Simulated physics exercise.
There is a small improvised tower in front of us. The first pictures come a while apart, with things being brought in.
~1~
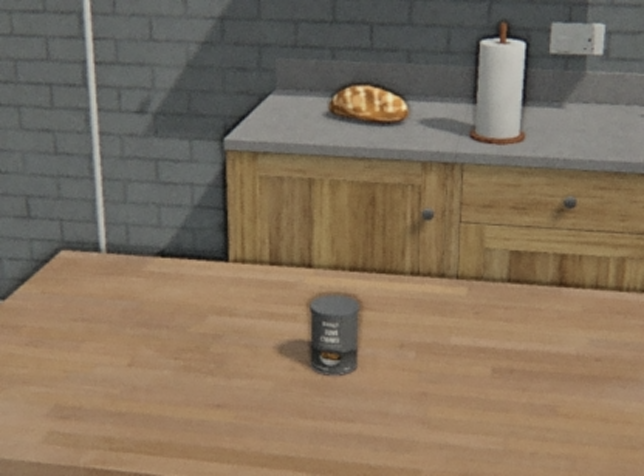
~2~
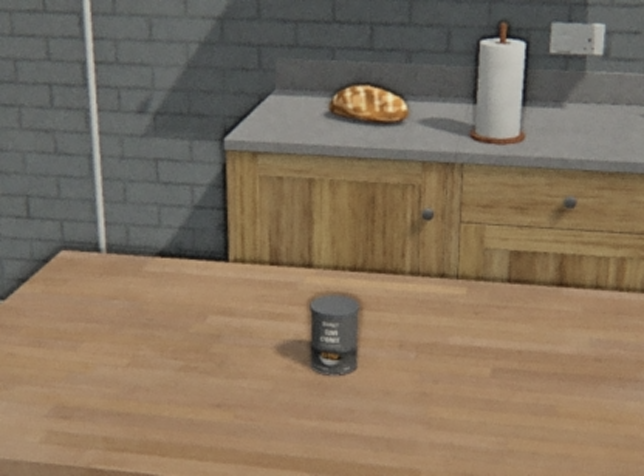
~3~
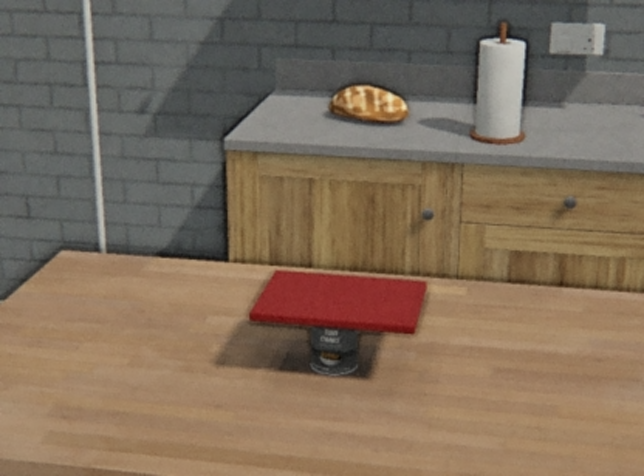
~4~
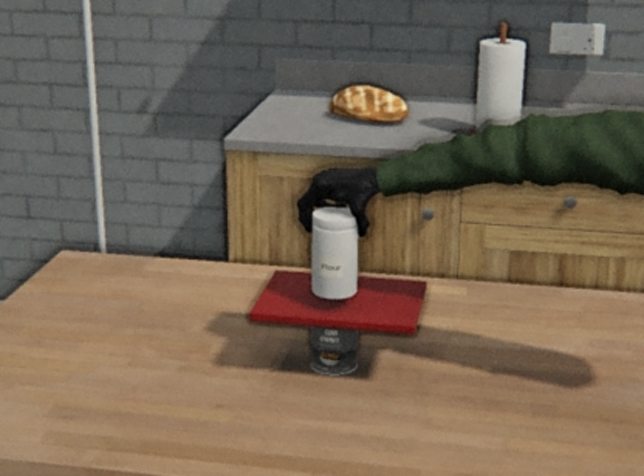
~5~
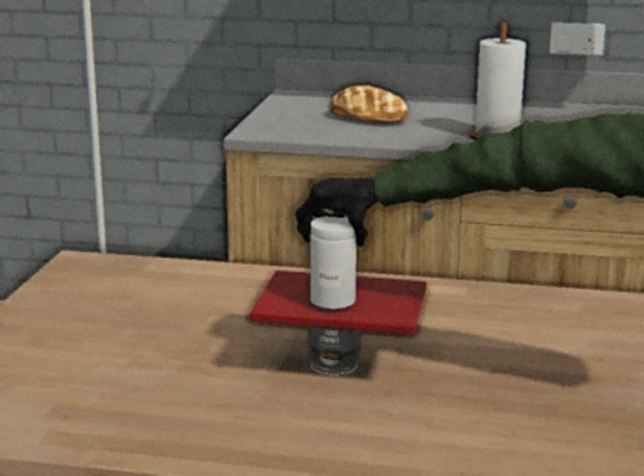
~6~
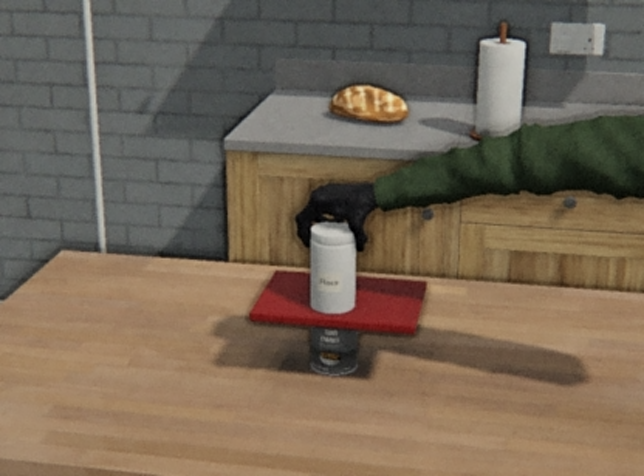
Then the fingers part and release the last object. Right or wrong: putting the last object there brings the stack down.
Wrong, the stack stays up.
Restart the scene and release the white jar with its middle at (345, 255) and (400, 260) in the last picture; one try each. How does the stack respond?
The stack remains upright with the first try and topples over with the second.
Then, 0.80 s after the last picture, nothing has stirred.
Then, 1.70 s after the last picture, white jar resting near (333, 268).
At rest, all 3 in place. Seen from the same camera at the end, white jar near (333, 269). The stack stays up.
